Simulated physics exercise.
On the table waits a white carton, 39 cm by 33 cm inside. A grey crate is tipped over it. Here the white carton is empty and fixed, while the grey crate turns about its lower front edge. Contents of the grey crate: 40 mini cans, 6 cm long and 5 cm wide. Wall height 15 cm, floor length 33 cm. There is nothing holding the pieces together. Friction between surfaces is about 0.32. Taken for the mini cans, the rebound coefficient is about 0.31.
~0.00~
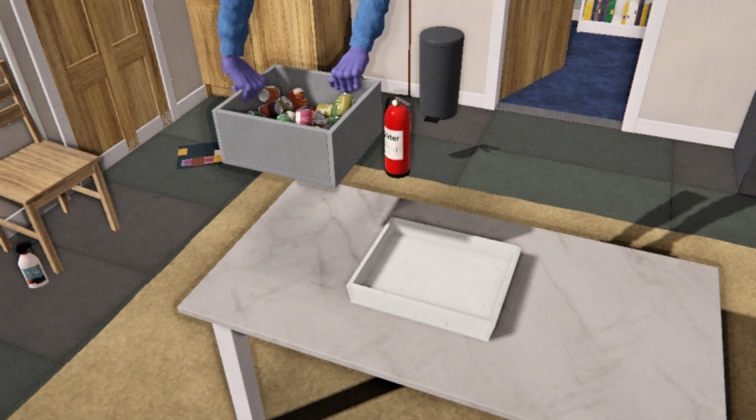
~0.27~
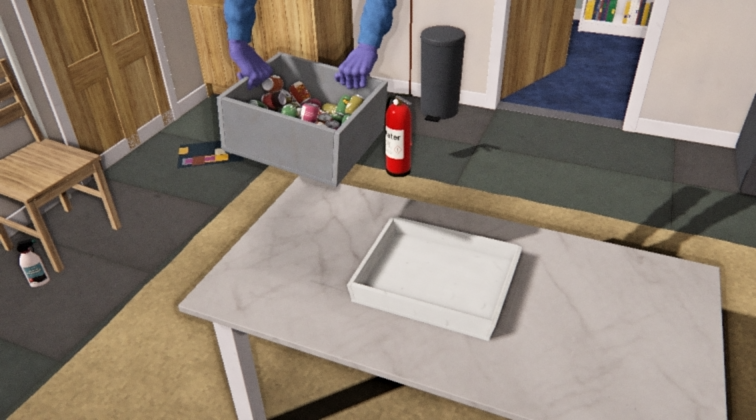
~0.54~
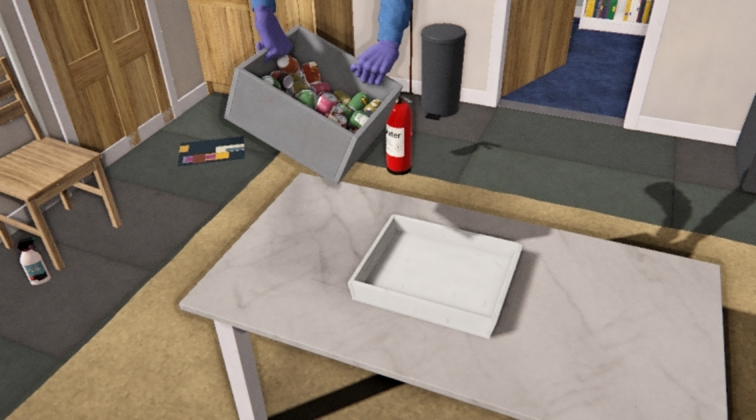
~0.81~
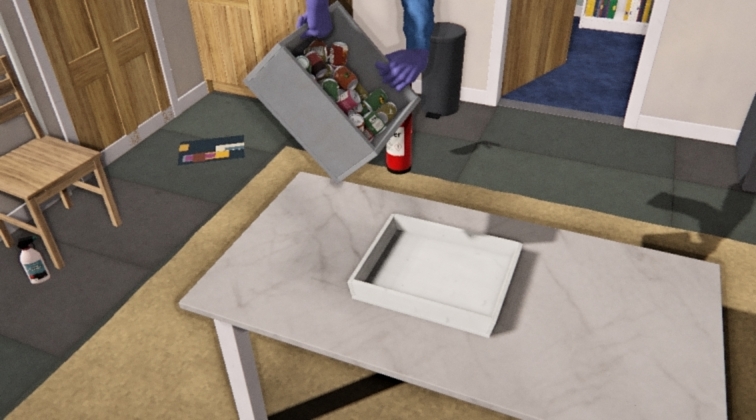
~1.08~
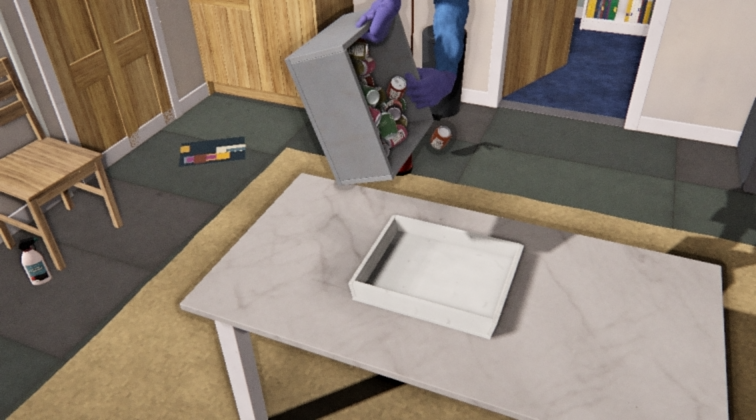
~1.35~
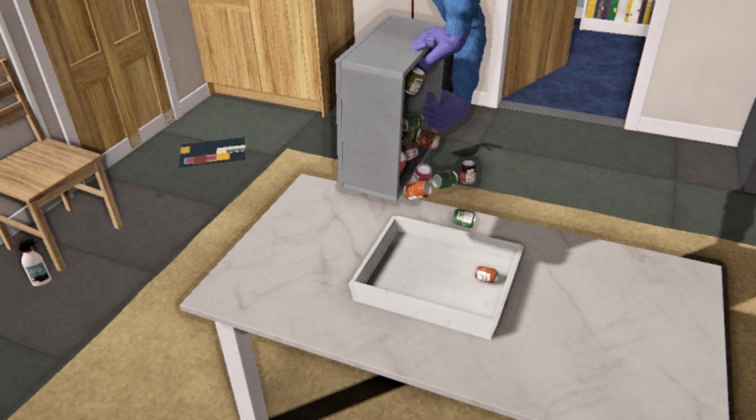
Purple-gloved hands tip a grey crate sideways, and small cans tumble out toward a white tray.
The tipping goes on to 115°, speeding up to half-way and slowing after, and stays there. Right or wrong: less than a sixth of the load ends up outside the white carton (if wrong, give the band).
Wrong, a sixth to a half is outside.
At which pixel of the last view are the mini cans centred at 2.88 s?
About (478, 283).
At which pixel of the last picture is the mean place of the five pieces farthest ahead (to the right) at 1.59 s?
(483, 261).
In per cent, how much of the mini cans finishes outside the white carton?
That comes to around 25 per cent.
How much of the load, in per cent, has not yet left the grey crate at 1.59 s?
That works out to some 75 percent of it.
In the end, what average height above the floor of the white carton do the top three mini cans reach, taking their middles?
Some 7 centimetres up.
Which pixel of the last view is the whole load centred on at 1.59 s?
Roughly at pixel (409, 156).
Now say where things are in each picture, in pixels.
In the first frame (each is followed by its nearest rim corner in this view), grey crate, (328, 131); white carton, (490, 323); 0° from level; none out.
The second frame shows grey crate, (336, 131); 6° from level.
The third frame shows grey crate, (353, 135); 23° from level.
The fourth frame shows grey crate, (375, 150); 46° from level.
The fifth frame shows grey crate, (392, 174); 70° from level; 1 out, the lowest can at (441, 137).
The sixth frame shows grey crate, (398, 196); white carton, (493, 322); 93° from level; 6 out, the lowest can at (487, 275).
After 1.59 s, tilt 108°; 30 still in the grey crate, 4 in the white carton, 2 outside the white carton and 4 in the air.
After 1.90 s, tilt 115°; 6 still in the grey crate, 16 in the white carton, 5 outside the white carton and 13 in the air.
After 2.33 s, tilt 115°; 28 in the white carton and 12 outside the white carton.
Outcome (at 2.88 s), 30 in the white carton and 10 outside the white carton. Asked share, 10 of 40, 25 per cent.
